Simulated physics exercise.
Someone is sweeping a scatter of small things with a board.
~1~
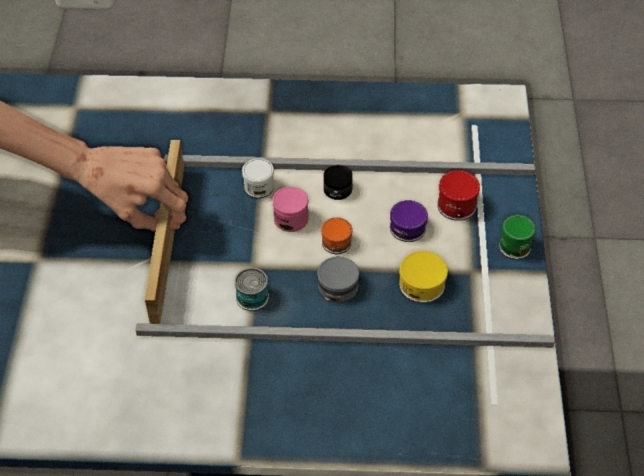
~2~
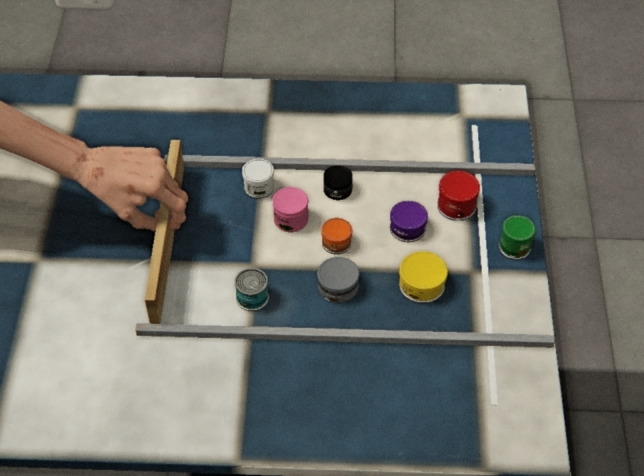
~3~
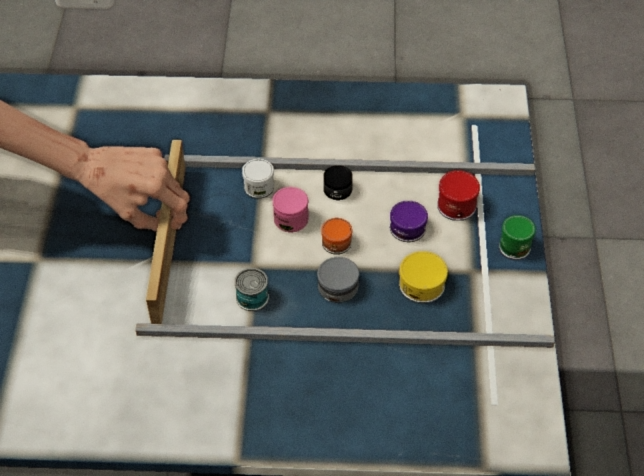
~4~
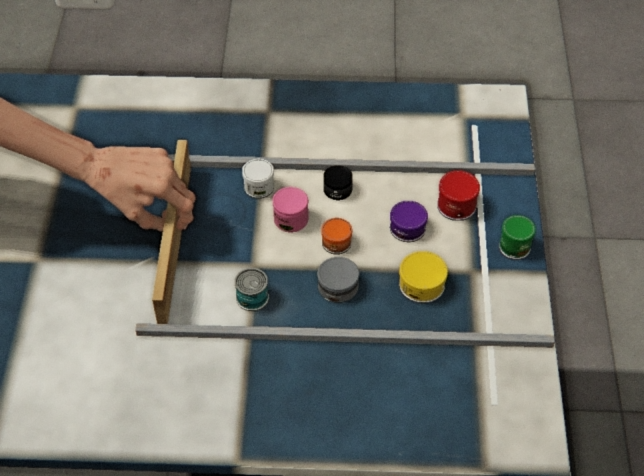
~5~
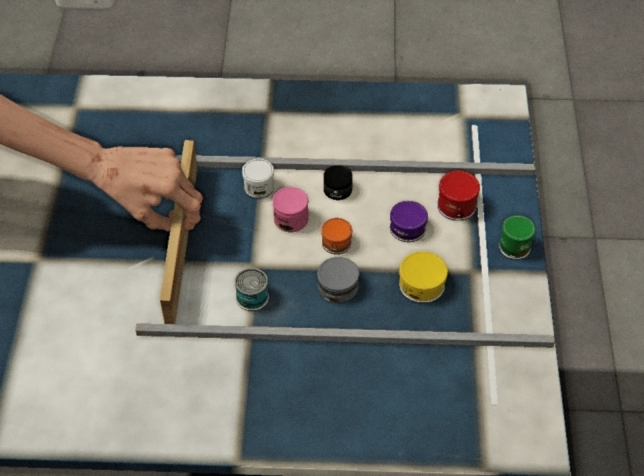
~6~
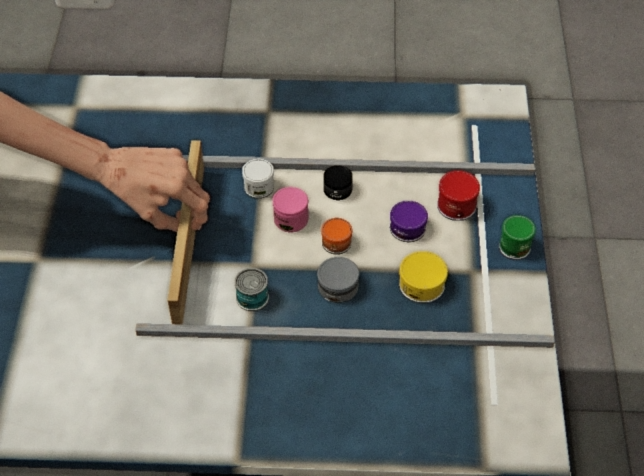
On a checkered tabletop, a hand slides a wooden board slightly right near scattered colourful pots.
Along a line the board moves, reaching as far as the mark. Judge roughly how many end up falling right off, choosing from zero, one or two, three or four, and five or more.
It is one or two.
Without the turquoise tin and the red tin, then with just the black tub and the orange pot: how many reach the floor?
Try 1: 1; try 2: 1.
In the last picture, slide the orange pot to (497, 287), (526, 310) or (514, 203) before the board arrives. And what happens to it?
One after another, it fails to stay; keeps its place; fails to stay.
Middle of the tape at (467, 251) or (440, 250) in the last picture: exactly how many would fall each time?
1, then 0.
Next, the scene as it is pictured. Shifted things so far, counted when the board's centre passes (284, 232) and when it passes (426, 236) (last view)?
Tally: 3; 9.
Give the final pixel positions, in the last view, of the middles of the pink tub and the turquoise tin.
For the pink tub it's (500, 214), and for the turquoise tin it's (505, 301).
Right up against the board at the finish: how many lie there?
Number in contact with it: 5.
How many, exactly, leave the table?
Counted up, you get 1.
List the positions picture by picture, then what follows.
Green pot (517, 237); red tin (458, 195); yellow pot (423, 277); board (166, 229); tape (484, 251), in the first frame.
Red tin (458, 196); pink tub (291, 210), in the second frame.
Yellow pot (423, 277); turquoise tin (252, 290), in the third frame.
Green pot (517, 238); grey tub (338, 280), in the fourth frame.
Red tin (458, 196); purple tin (408, 222), in the fifth frame.
Green pot (517, 238); red tin (458, 196); yellow pot (423, 277); board (187, 230); tape (484, 251), in the sixth frame.
Early on, none off yet; green pot at rest near (517, 238); red tin at rest near (458, 196); yellow pot at rest near (423, 277).
Finally, the number that fall off is one or two; lost, green pot.
